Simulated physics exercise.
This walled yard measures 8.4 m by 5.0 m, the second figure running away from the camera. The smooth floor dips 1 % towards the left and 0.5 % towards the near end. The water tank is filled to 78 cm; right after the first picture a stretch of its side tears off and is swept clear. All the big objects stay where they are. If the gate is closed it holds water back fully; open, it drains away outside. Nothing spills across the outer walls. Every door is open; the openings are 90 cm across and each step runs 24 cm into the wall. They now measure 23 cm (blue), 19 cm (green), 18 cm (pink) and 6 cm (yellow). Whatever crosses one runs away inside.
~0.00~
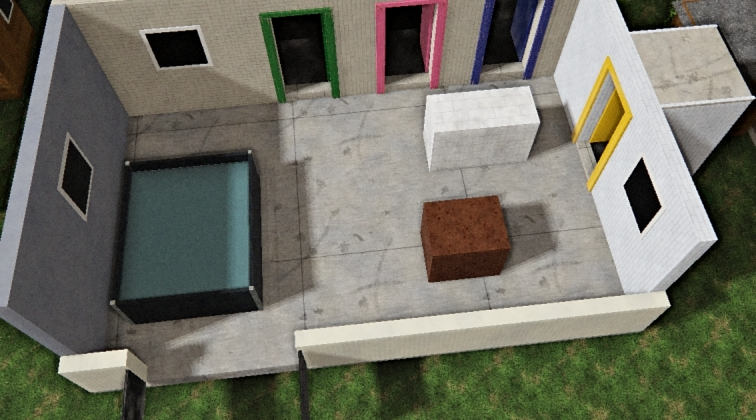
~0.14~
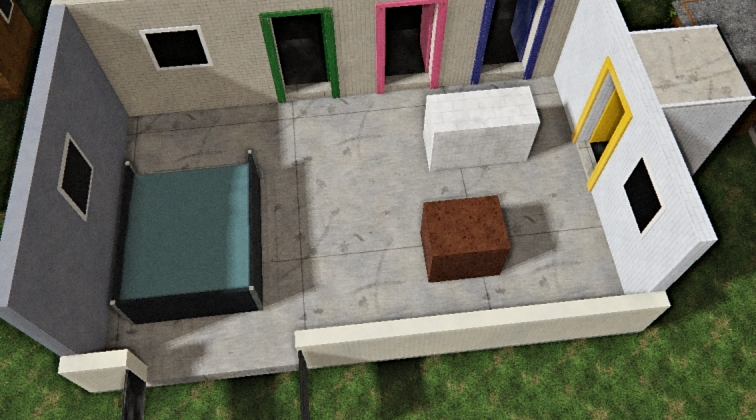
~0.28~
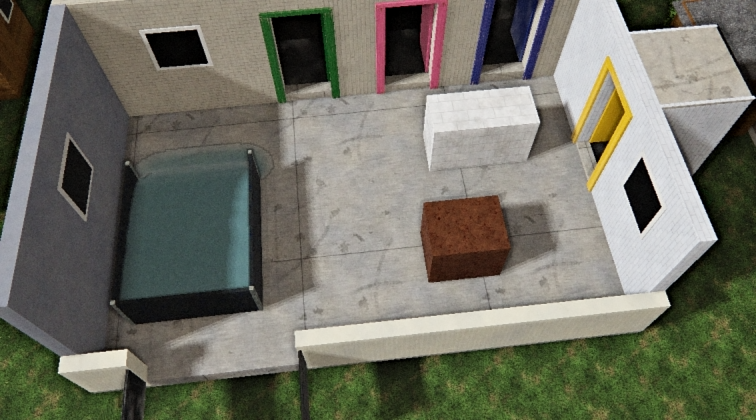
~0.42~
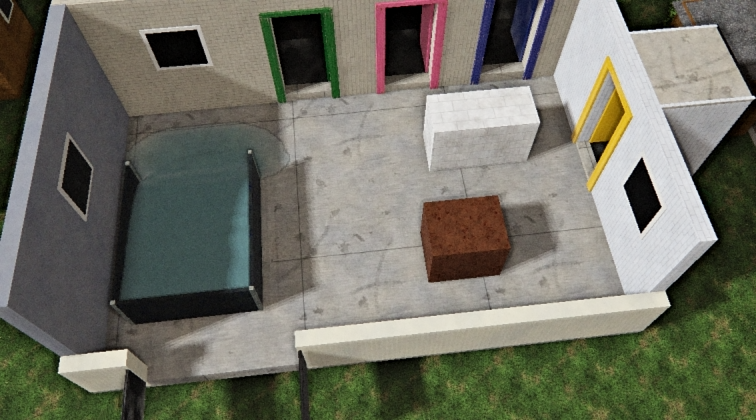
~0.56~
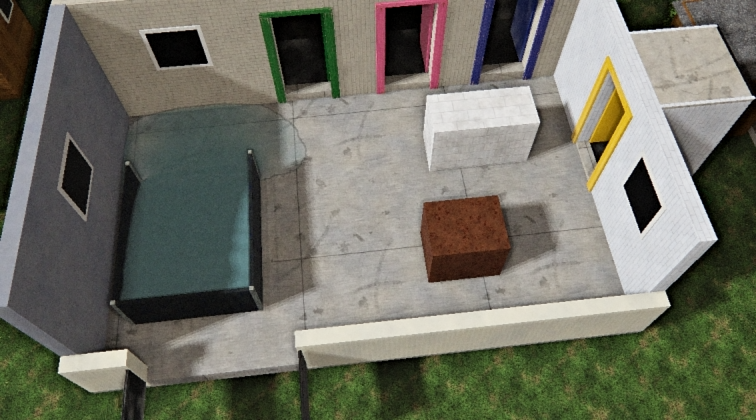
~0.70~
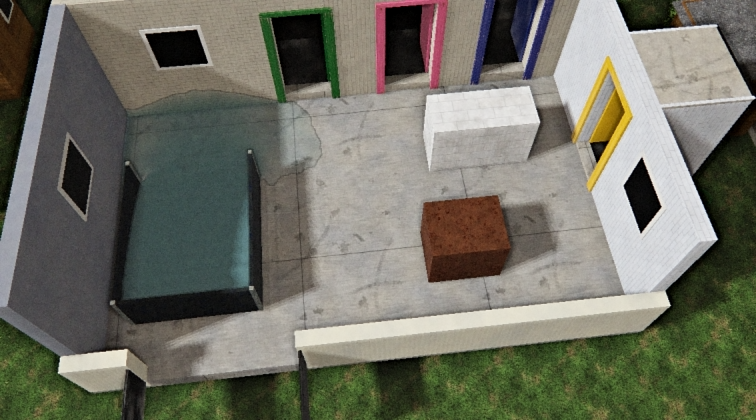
In a walled yard with green, pink, blue and yellow doorways, the far side of a water tank on the left gave way, and water poured out and spread across the floor toward the back wall.
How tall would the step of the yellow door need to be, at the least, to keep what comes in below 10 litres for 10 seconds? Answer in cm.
About 8 cm.
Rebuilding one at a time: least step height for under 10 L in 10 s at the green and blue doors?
Roughly 20 cm at green and 18 cm at blue.
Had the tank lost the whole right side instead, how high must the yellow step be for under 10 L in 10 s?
Then roughly 32 cm.
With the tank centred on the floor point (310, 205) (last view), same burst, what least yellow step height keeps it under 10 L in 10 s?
Then roughly 8.0 cm.
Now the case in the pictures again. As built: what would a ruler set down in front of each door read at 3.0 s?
In cm: Blue 4, green 20, pink 9, yellow 0.
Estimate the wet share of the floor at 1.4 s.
Some 20 per cent of it.
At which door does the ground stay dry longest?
It is the yellow one.
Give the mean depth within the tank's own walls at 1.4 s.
Some 44 cm.
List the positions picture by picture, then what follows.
The first frame shows still water, 78 cm deep, in the water tank at (187, 225); the yellow door at (599, 130) is dry.
In the second frame, the front is at a hidden place, 0.3 m from the gap on the far side; 0.5 m2 of floor is wet, 78 cm left at the back.
In the third frame, the gap is on the far side, the front 0.8 m out at (171, 153); the back of the water tank holds 78 cm.
In the fourth frame, water pours out on the far side and has run 1.3 m, to (163, 133); about 12 cm deep outside, 78 cm at the back.
In the fifth frame, the gap is on the far side, the front 1.8 m out at (152, 115); the back of the water tank holds 76 cm.
In the sixth frame, the front is at (287, 101), 1.9 m from the gap on the far side; 5.6 m2 of floor is wet, 68 cm left at the back; 5.0 m in a straight line remain to the yellow door at (599, 130).
After 1.4 s water covers 20 % of the floor, deepest (60 cm) near (130, 122); it has not reached the yellow door.
After 3.0 s water covers 45 % of the floor, deepest (49 cm) near (104, 371); it has not reached the yellow door.
After 10.0 s water covers 95 % of the floor, deepest (18 cm) near (264, 278); 8 cm at the yellow door, 22 litres in over its 6 cm step.
At the yellow door as built, the water arrived by 3.5 s and peaked near 10 cm at 6.2 s.
Run again over the same 10 s with other heights there, 14 litres in over 7 cm, 4 litres over 9.5 cm. The limit of 10 litres is kept from about 8 cm up.
